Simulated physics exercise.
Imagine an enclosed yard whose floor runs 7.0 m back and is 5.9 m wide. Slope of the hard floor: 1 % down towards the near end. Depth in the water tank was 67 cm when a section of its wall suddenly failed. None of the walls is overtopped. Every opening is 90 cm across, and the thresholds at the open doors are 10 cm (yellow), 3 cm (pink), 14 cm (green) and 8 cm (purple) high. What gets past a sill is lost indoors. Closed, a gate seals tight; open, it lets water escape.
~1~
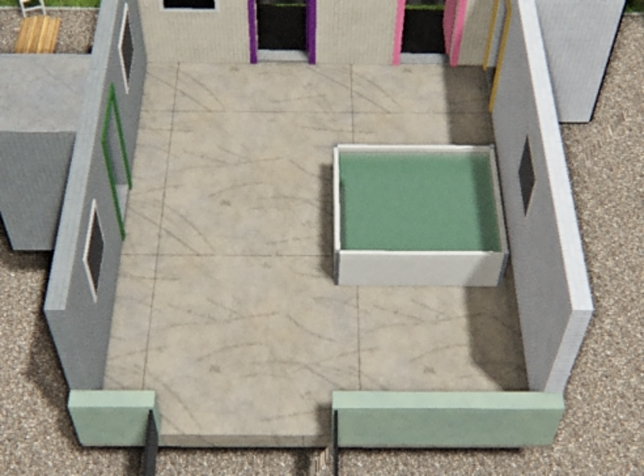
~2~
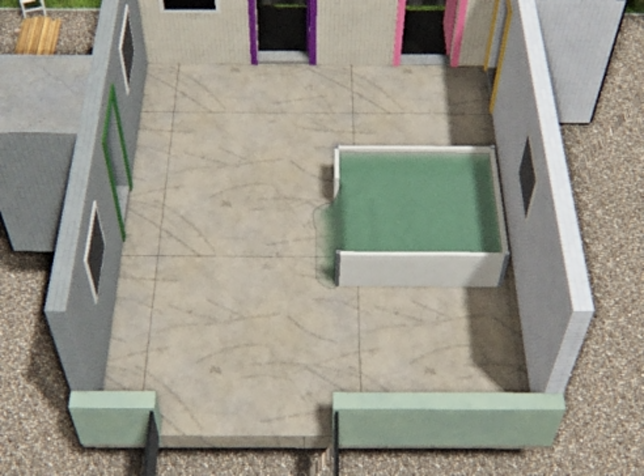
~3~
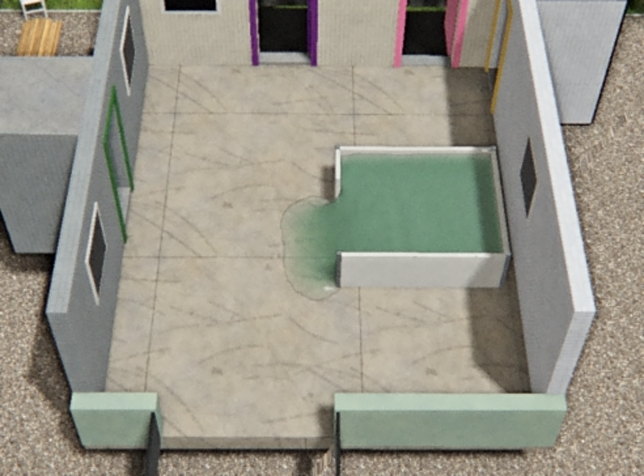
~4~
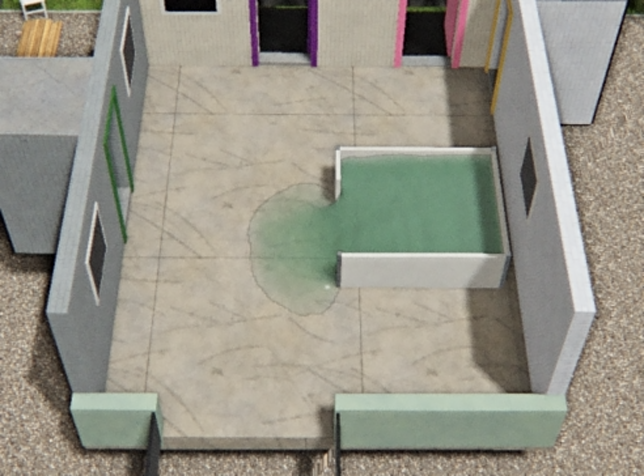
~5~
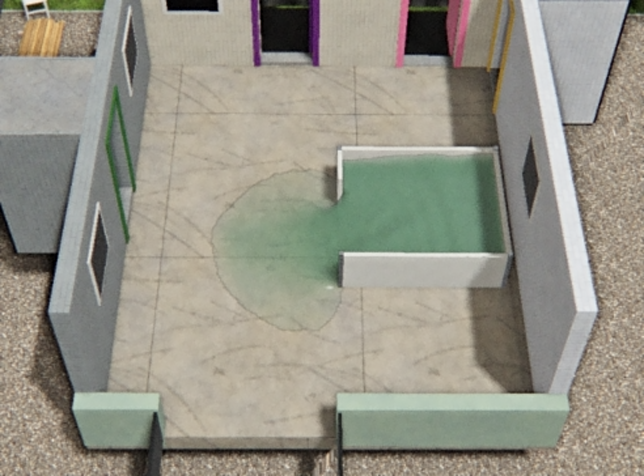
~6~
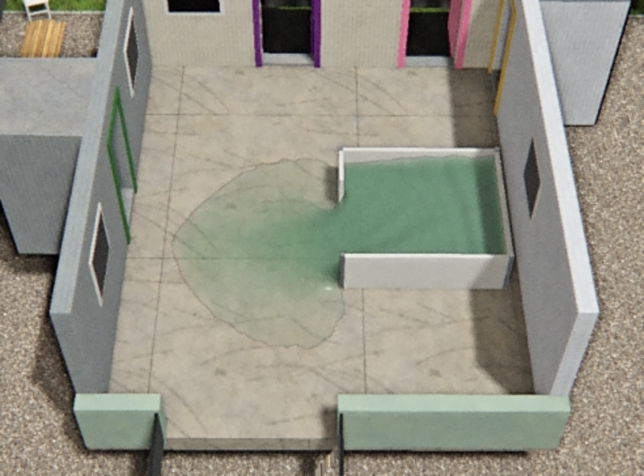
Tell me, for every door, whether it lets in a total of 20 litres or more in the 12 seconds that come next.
For every door: The yellow door does not; the pink door does not; the green door does; the purple door does not.
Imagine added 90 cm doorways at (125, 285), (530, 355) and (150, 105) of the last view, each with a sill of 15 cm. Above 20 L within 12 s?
Well, the first is on the high side, the second is on the low side, and the third is on the low side.
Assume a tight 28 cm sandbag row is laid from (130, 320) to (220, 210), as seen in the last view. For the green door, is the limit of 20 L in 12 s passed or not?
Green: Within it.
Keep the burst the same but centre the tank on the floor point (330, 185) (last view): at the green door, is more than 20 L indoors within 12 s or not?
Lab note: Green door, limit broken.
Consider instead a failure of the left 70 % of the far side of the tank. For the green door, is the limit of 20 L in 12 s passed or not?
Well, at green it would be too little.
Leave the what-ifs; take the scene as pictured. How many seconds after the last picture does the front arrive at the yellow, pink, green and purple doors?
Arrival times: Yellow 5.5 seconds, pink 4.5 seconds, green 0.3 seconds, purple 3.0 seconds.
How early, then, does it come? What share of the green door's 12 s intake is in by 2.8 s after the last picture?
By then it's near 90% of the total.
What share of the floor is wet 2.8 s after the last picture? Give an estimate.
Covered: Roughly 45 %.
Then, 0.7 s after the last picture water covers 35 % of the floor and is deepest (36 cm) near (330, 262); yellow door not reached, pink door not reached, green door 25 cm at the sill, 10 L in, purple door not reached.
Then, 1.5 s after the last picture water covers 40 % of the floor and is deepest (56 cm) near (105, 422); yellow door not reached, pink door not reached, green door 29 cm at the sill, 58 L in, purple door not reached.
Then, 2.8 s after the last picture water covers 45 % of the floor and is deepest (32 cm) near (105, 422); yellow door not reached, pink door not reached, green door 21 cm at the sill, 131 L in, purple door not reached.
Then, 6.3 s after the last picture water covers 90 % of the floor and is deepest (15 cm) near (105, 422); yellow door 8 cm at the sill, 0 L in, pink door 2 cm at the sill, 0 L in, green door 10 cm at the sill, 147 L in, purple door 6 cm at the sill, 0 L in.
Then, 11.3 s after the last picture water covers 100 % of the floor and is deepest (10 cm) near (503, 216); yellow door 8 cm at the sill, 0 L in, pink door 5 cm at the sill, 2 L in, green door 5 cm at the sill, 147 L in, purple door 3 cm at the sill, 0 L in.
